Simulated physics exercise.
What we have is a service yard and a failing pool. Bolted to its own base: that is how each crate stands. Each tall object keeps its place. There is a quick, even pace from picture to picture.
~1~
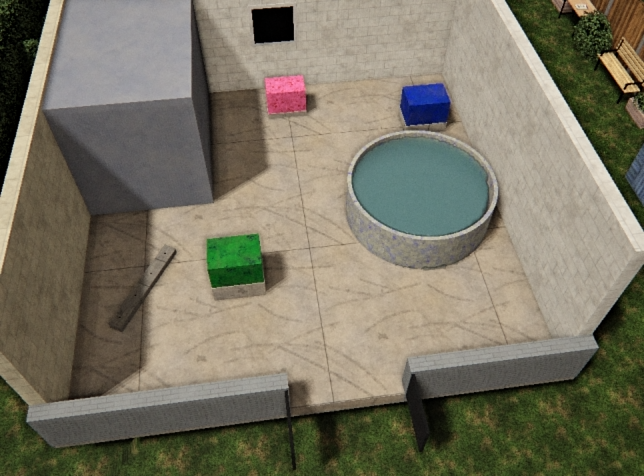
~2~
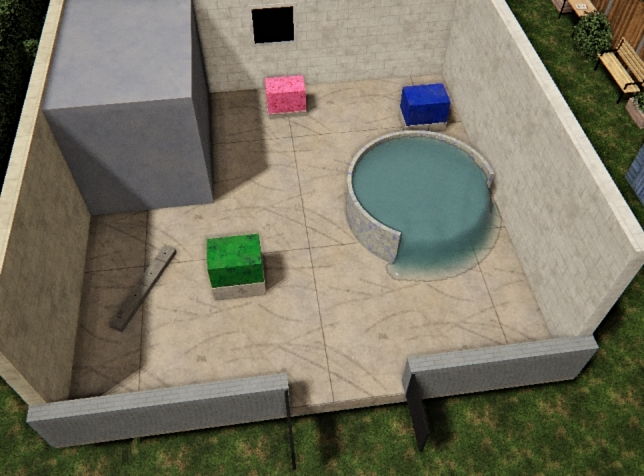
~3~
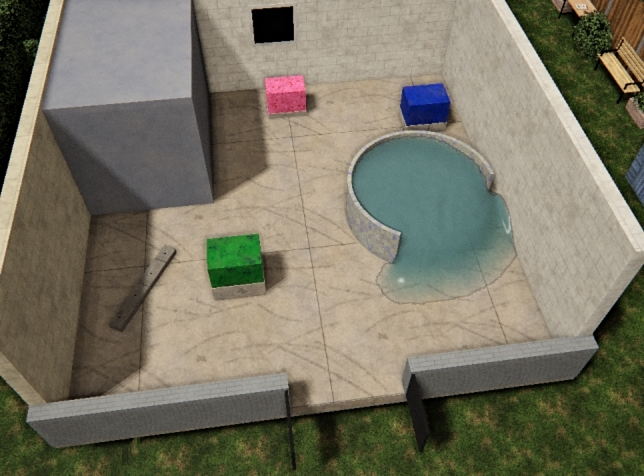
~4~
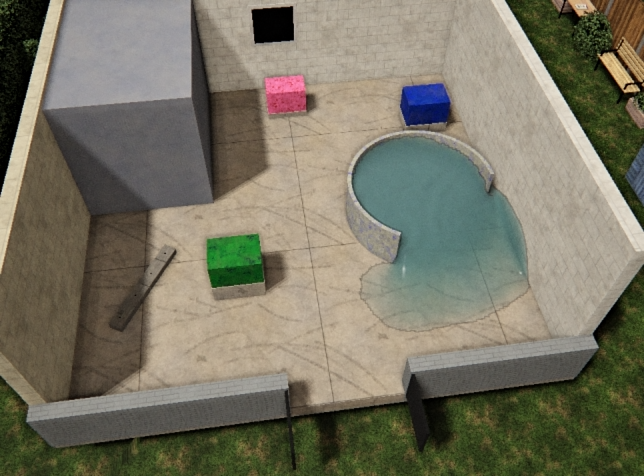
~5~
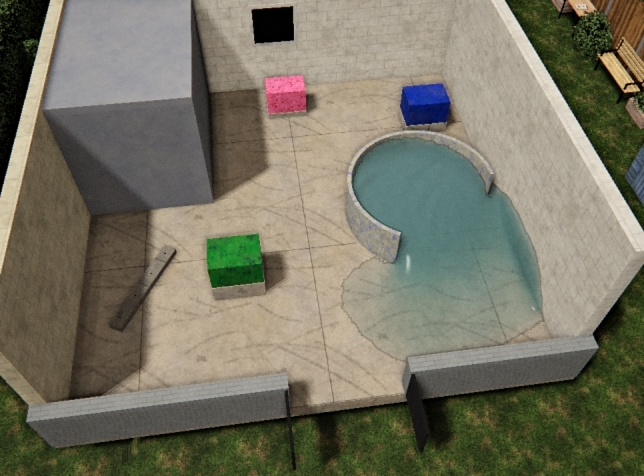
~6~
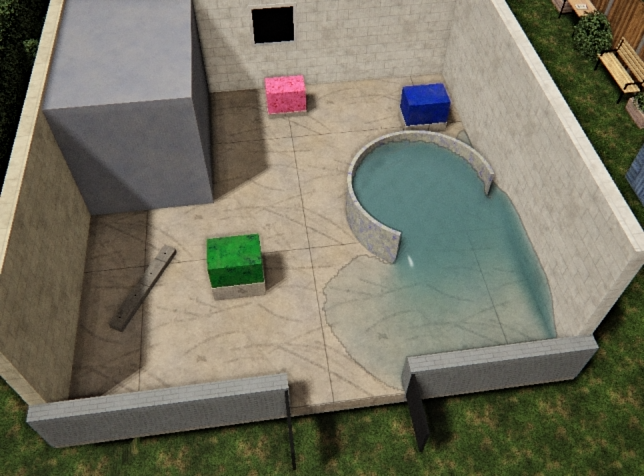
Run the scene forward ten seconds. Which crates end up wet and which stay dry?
One by one: The pink crate avoids any dampness from the water; the green crate avoids any dampness from the water; the blue crate avoids any dampness from the water.
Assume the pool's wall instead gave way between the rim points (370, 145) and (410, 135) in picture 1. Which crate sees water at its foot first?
The crate marked blue.
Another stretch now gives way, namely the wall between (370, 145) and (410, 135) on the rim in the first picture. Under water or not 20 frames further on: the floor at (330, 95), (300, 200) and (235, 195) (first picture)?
So it's liquid at the first, nothing at the second and liquid at the third.
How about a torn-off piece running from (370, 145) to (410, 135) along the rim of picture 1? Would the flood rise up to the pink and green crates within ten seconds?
As it turns out, the pink crate gets overtopped, and the green crate is left untouched.
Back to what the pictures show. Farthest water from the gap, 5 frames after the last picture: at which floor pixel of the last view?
Best guess: Near (436, 86).
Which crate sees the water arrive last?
Last is the pink crate.
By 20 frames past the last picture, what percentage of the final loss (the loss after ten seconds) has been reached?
Roughly 45 %.
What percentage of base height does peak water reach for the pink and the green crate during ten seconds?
The first comes to 50 per cent and the second to 60 per cent.
A moment on, water covers 25 % of the floor; the pink crate not reached, the green crate not reached, the blue crate water round its plinth.
Next, water covers 25 % of the floor; the pink crate not reached, the green crate water round its plinth, the blue crate water round its plinth.
Then, water covers 55 % of the floor; the pink crate not reached, the green crate water round its plinth, the blue crate water round its plinth.
Later, water covers 90 % of the floor; the pink crate water round its plinth, the green crate water round its plinth, the blue crate water round its plinth.
In the end, water covers 95 % of the floor; the pink crate stayed above the water, the green crate stayed above the water, the blue crate stayed above the water.
